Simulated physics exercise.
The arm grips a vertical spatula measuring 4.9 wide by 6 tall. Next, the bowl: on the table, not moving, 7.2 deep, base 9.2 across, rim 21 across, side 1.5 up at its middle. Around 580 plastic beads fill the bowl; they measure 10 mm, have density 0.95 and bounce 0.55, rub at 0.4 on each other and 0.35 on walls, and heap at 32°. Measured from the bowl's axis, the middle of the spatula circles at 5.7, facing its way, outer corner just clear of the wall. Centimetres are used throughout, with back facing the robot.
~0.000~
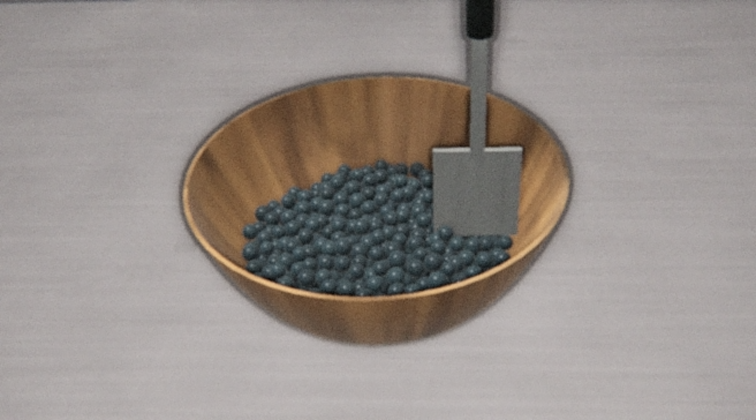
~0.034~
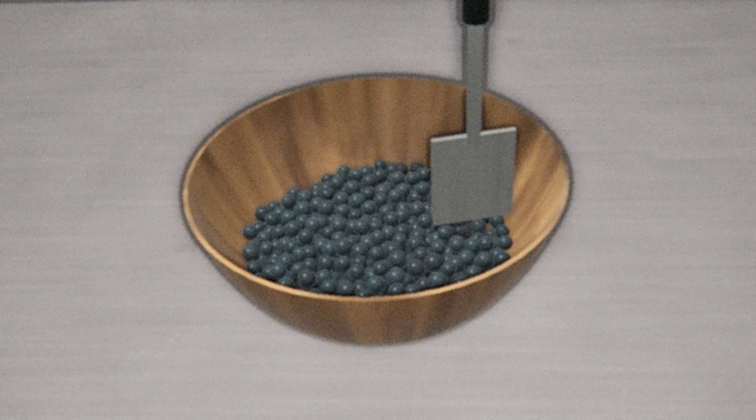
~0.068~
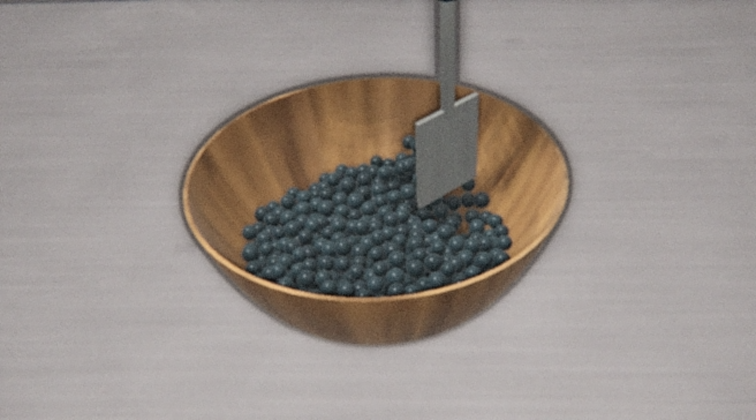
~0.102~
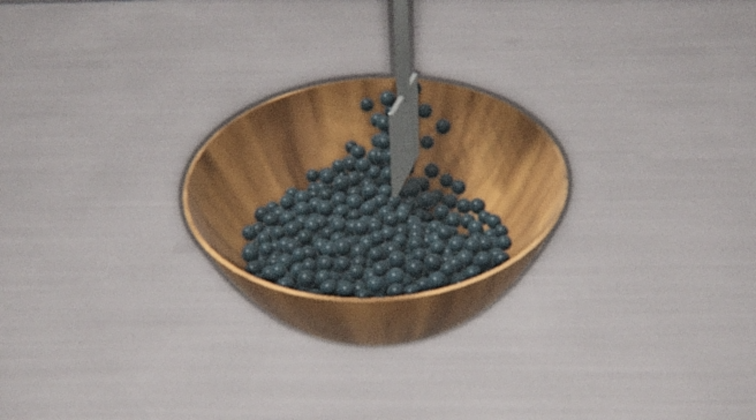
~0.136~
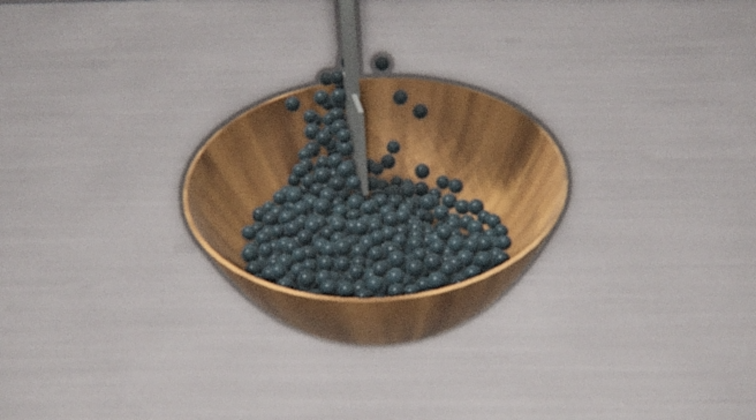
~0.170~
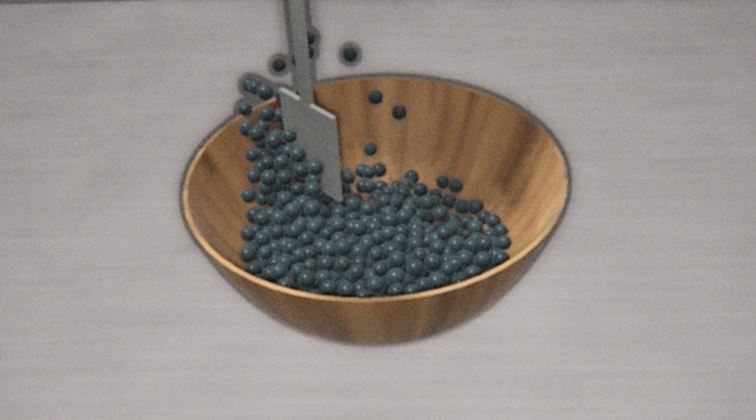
Wooden bowl of dark beads sitting still while a metal spatula sweeps leftward around the back, turning and flinging beads up.
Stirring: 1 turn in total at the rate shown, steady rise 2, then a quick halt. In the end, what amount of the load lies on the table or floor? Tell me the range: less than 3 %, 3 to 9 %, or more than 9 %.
It falls in the range 3 to 9 %.
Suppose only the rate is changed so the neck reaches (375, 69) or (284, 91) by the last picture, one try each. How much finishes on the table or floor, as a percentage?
Some 0 and 5 %.
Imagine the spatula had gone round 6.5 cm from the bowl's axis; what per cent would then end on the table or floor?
In that case roughly 0 per cent.
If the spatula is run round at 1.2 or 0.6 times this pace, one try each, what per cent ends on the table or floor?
5 % and 0 %.
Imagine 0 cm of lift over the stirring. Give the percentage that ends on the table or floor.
Result: Roughly 20 %.
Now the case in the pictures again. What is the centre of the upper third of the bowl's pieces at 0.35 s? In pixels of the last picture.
The centre lies near (352, 263) in the last picture.
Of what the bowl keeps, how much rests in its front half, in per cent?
Around 55 per cent of what the bowl keeps.
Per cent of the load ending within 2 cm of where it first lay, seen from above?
Around 80 in a hundred, roughly.
By 0.26 s, 218° round, highest piece 9 above the table; 561 in the bowl, 18 in flight or on the tool.
By 0.35 s, 301° round, highest piece 9 above the table; 555 in the bowl, 16 on the table or floor, 8 in flight or on the tool.
By 0.60 s, 0° round, highest piece 5 above the table; 553 in the bowl, 26 on the table or floor.
By 1.30 s, 0° round, highest piece 5 above the table; 553 in the bowl, 26 on the table or floor.
Final count, 553 in the bowl, 26 on the table or floor. That is 4 % on the table or floor.
